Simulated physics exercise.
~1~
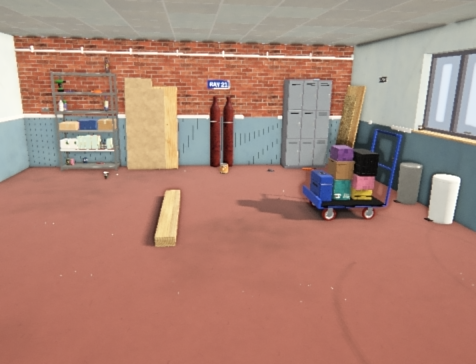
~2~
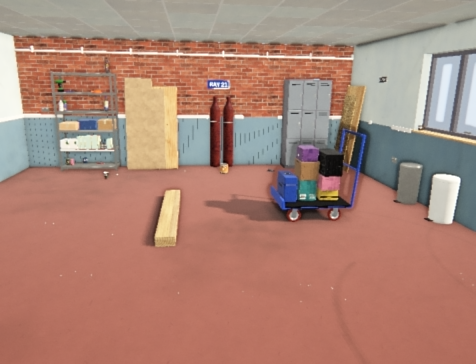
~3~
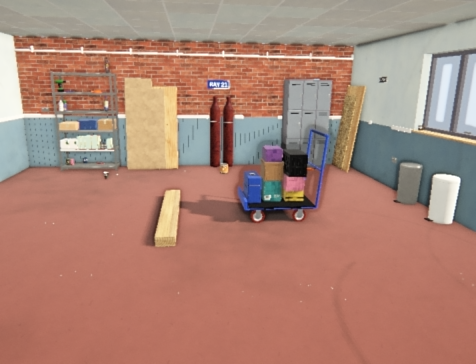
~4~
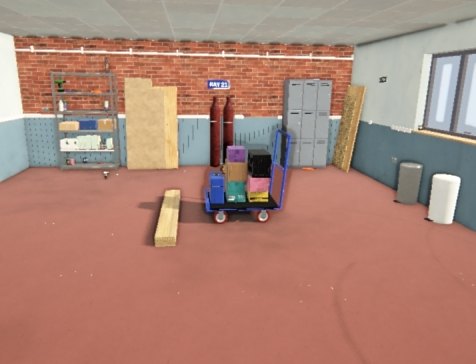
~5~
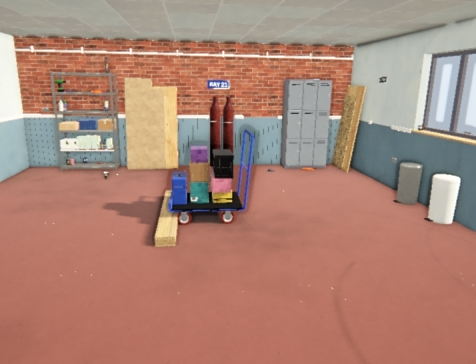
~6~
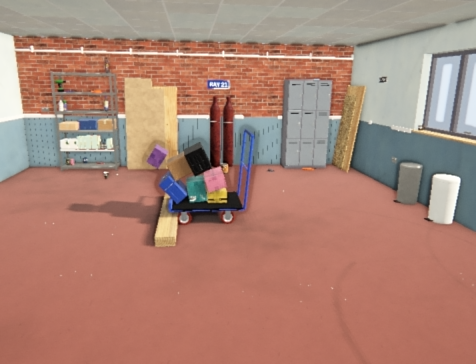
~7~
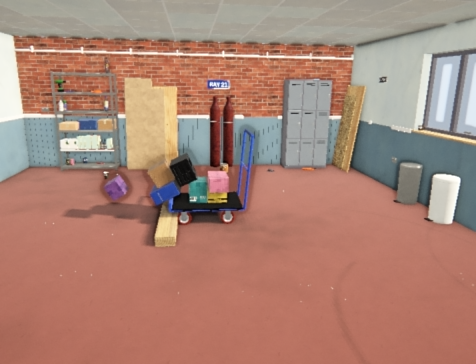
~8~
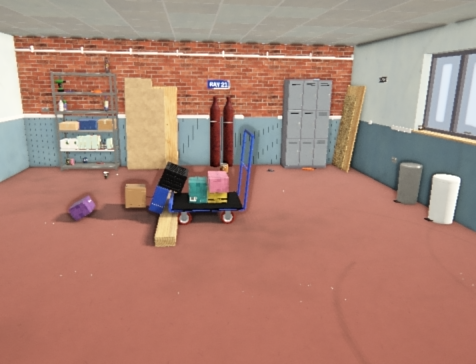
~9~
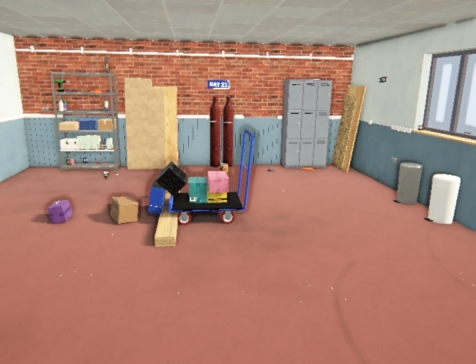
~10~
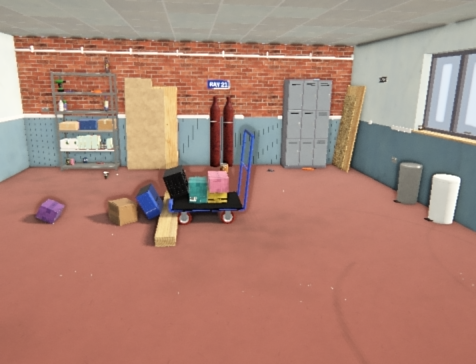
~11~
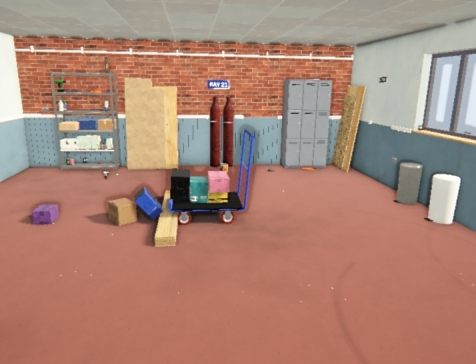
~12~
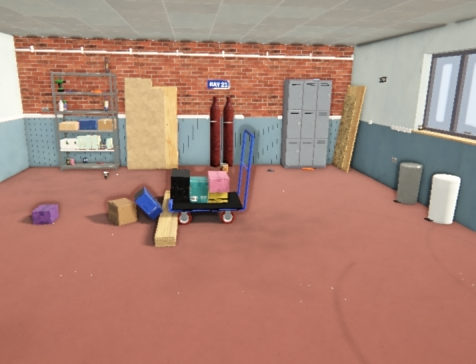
A blue goods trolley stacked with loose, colourful boxes stands at the right of a garage with a red floor and brick back wall, seen from a fixed, slightly raised view. A pale wooden beam lies left of centre, with shelves, boards and grey lockers behind. The trolley rolls left and stops abruptly against the beam. The purple, brown, blue and black boxes tip forward, and the purple one tumbles farthest left. The brown and blue boxes also drop off, while the black one settles back on the deck beside the teal, pink and yellow ones.
